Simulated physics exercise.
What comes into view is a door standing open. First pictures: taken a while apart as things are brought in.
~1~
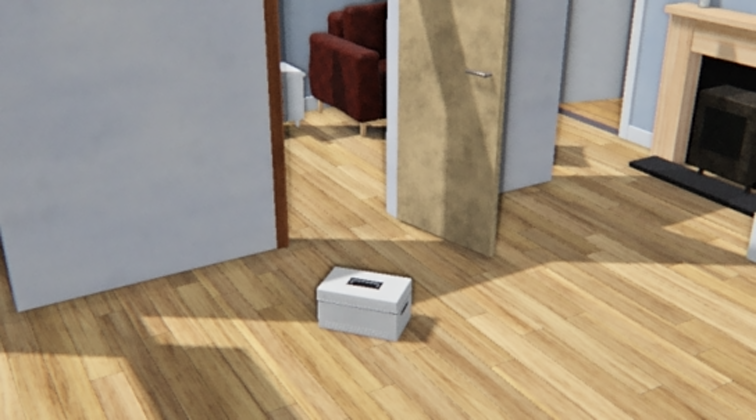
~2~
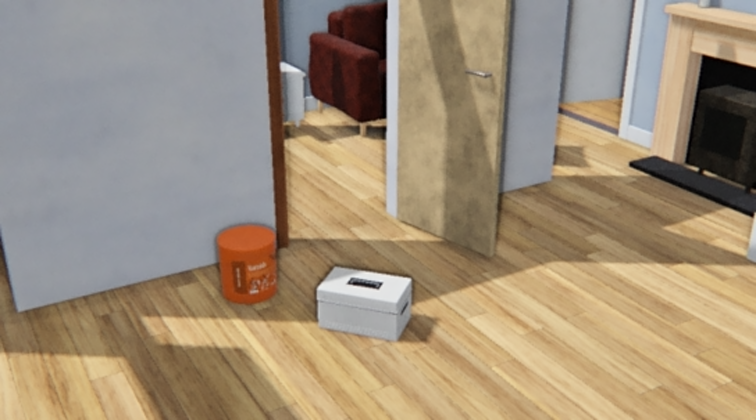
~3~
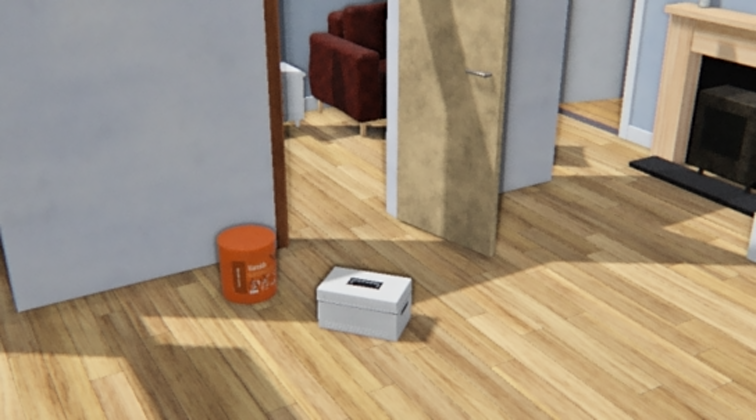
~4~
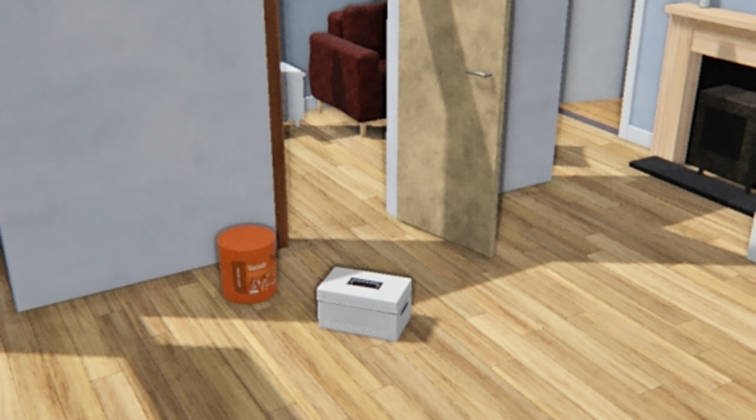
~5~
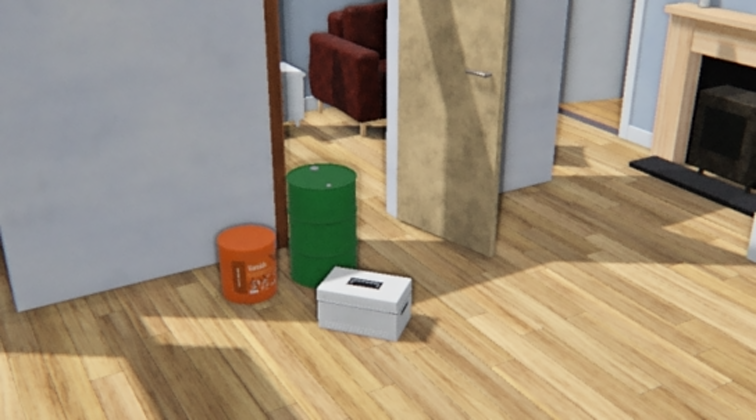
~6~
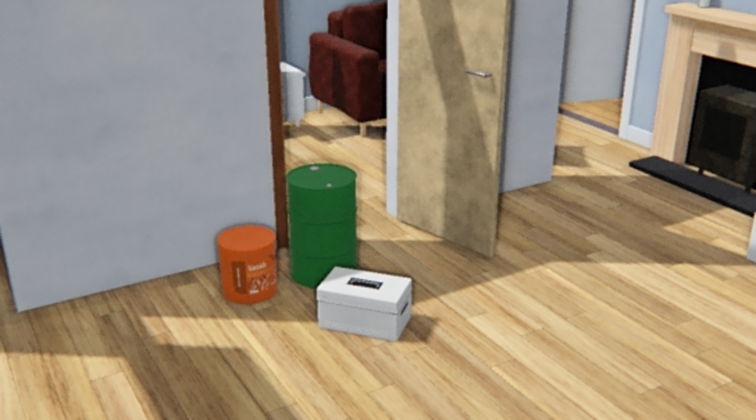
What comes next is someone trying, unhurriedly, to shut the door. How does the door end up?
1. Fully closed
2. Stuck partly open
Answer: 2.
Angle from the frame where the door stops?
Close to 40 degrees, I'd say.
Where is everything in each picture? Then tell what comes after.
Door wide open and still, in the first picture.
Door wide open and still; orange pail (248, 265); white toolbox (365, 303), in the second picture.
Door wide open and still; orange pail (248, 265); white toolbox (365, 303), in the third picture.
Door wide open and still; orange pail (248, 265); white toolbox (365, 303), in the fourth picture.
Door wide open and still; orange pail (248, 265); white toolbox (365, 303), in the fifth picture.
Door wide open and still; green drum (323, 226); orange pail (248, 265), in the sixth picture.
Then, 0.40 s past the last view, open by 95°.
Then, 0.70 s past the last view, open by 75°.
Then, 0.90 s past the last view, open by 60°.
Then, 1.10 s past the last view, open by 43°.
Finally, open by 41°; all 3 still in place. Final places as the last picture's camera would see them, green drum near (320, 225).
